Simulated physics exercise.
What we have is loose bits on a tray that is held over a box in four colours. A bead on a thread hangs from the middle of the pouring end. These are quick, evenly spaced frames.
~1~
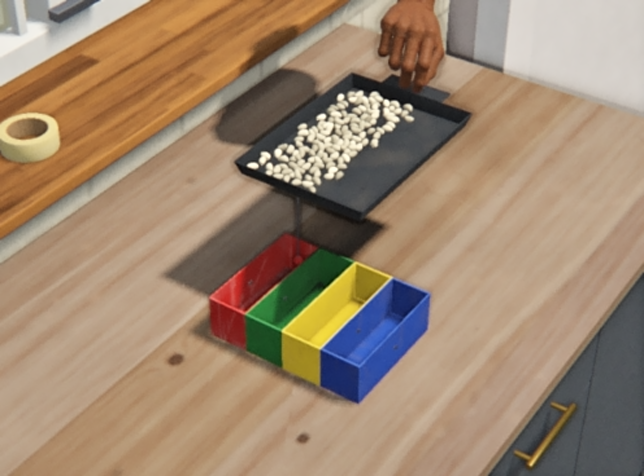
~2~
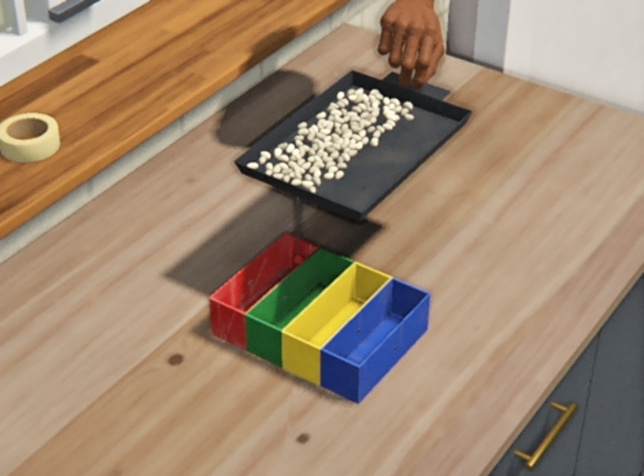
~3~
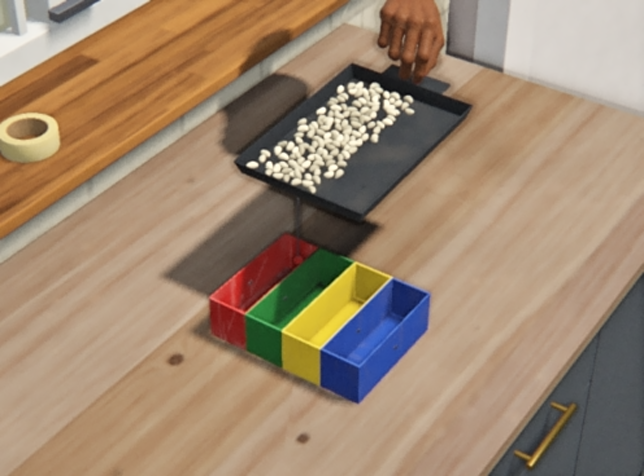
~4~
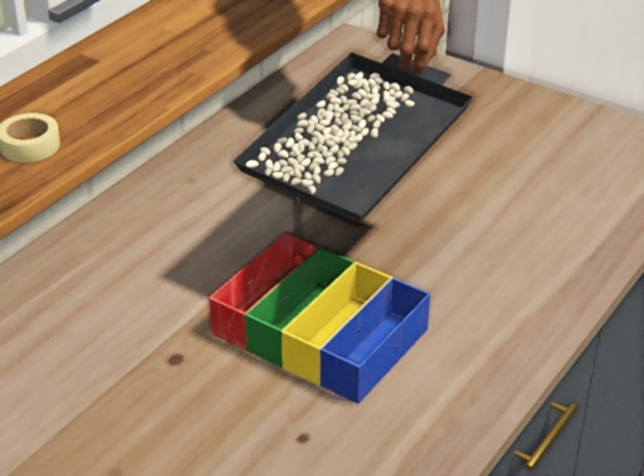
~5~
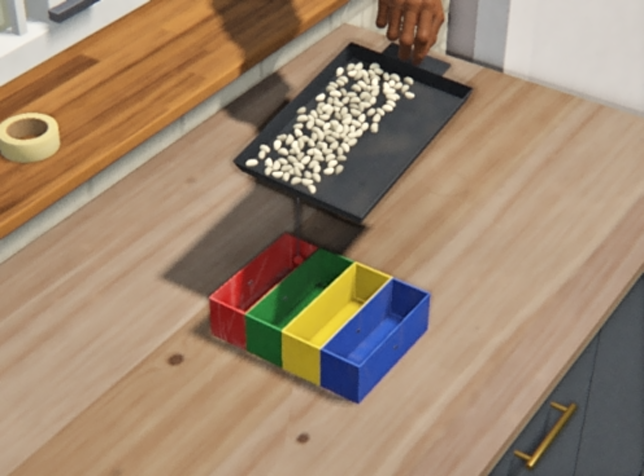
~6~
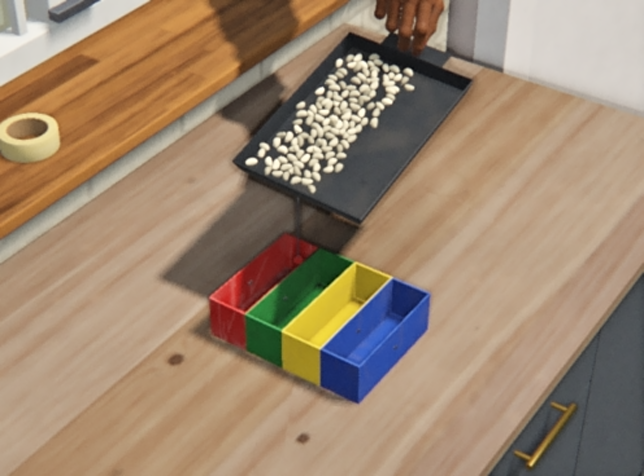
In this clip, a hand holds a dark tray of white beans above an open box with red, green, yellow and blue compartments, and the tray's far end rises slightly as it gradually tilts toward its lower right corner.
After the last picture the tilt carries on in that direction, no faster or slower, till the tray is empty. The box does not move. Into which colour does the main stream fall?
Fullest: The yellow cell.
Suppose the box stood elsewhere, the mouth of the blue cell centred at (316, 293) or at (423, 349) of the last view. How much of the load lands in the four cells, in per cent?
The first gives 60 %, the second 80 %.
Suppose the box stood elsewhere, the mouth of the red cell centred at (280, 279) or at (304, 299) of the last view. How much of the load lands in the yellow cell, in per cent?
Roughly 40 per cent, and 0 per cent.
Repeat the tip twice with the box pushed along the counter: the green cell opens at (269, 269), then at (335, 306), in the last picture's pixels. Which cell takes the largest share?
In turn: That blue cell; green.
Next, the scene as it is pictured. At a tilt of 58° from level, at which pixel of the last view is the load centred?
Near (318, 177).
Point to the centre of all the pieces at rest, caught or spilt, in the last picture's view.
Close to (311, 344).
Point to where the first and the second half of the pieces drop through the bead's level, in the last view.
At about (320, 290), then at (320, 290).
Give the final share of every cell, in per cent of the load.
Red cell: 10 %, green cell: 30 %, yellow cell: 50 %, blue cell: 10 %.
Shortly afterwards, tray tipped steeply; all but a few on the tray; only a few falling or outside the box.
Next, tray tipped right over; near half on the tray; a little in the yellow cell; a little in the green cell; only a few in the blue cell; only a few in the red cell; near a quarter falling or outside the box.
Some moments later, tray tipped past a quarter turn; near half in the yellow cell; near a quarter in the green cell; a little in the red cell; a little in the blue cell; only a few falling or outside the box.
In the end, tray tipped past a quarter turn; near half in the yellow cell; near a quarter in the green cell; a little in the red cell; a little in the blue cell; only a few outside the box.
